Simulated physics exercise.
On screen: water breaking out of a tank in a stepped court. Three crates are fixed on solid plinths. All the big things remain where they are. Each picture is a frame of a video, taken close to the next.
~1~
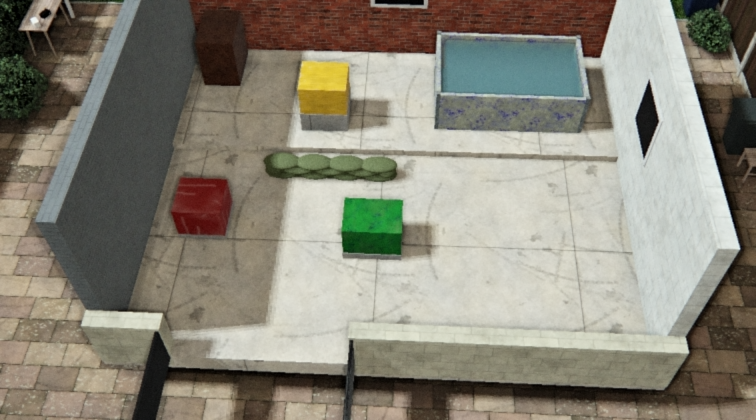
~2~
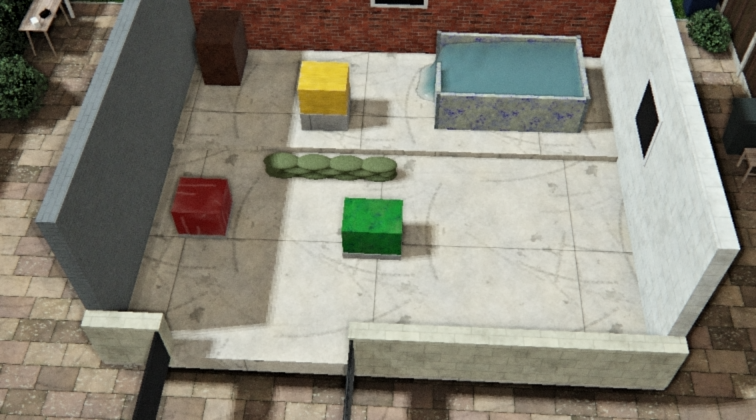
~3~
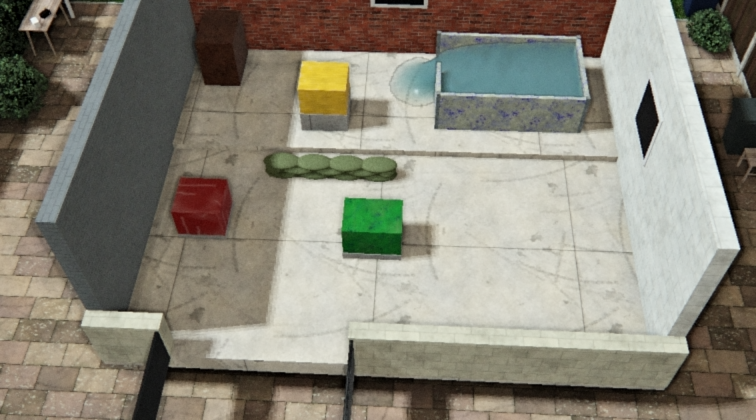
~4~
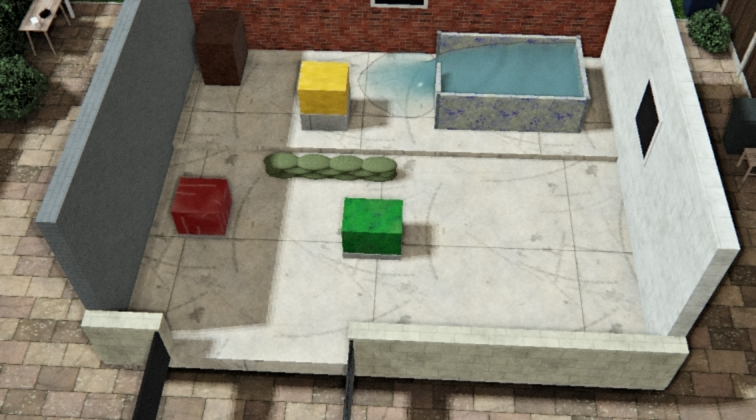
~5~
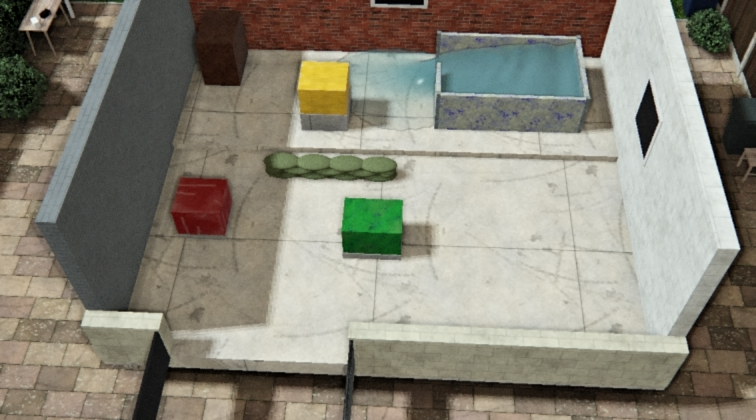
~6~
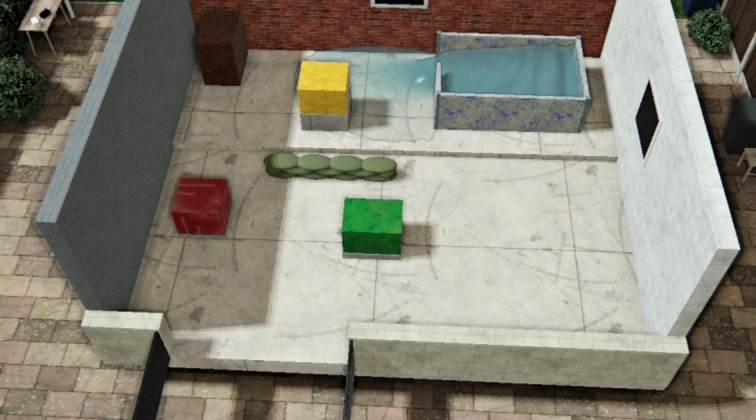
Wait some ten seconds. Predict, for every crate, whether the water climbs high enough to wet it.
My prediction: The yellow crate remains dry; the green crate remains dry; the red crate gets wetted.
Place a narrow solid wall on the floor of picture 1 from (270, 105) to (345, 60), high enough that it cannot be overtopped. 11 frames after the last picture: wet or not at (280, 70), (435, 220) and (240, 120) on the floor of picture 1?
Taking the three spots in order: Soaked, spared, soaked.
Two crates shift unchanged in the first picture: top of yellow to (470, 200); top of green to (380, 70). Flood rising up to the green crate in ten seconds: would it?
The green crate is flooded.
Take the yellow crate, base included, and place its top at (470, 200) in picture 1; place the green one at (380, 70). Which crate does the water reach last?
The crate marked red comes last.
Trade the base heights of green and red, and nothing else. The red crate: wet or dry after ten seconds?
My guess is that the red one is inundated.
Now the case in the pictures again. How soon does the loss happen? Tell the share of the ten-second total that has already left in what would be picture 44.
Roughly 30 %.
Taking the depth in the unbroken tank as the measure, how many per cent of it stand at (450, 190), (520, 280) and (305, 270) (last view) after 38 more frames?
2, 0 and 2 in a hundred, in turn.
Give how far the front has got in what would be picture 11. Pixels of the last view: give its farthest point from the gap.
My best guess is about (200, 53).
A moment on, water covers 15 % of the floor; the yellow crate water round its plinth, the green crate not reached, the red crate not reached.
Next, water covers 20 % of the floor; the yellow crate water round its plinth, the green crate not reached, the red crate not reached.
Then, water covers 35 % of the floor; the yellow crate water round its plinth, the green crate not reached, the red crate water round its plinth.
Later, water covers 55 % of the floor; the yellow crate water round its plinth, the green crate water round its plinth, the red crate water round its plinth.
In the end, water covers 90 % of the floor; the yellow crate stayed above the water, the green crate stayed above the water, the red crate was topped.
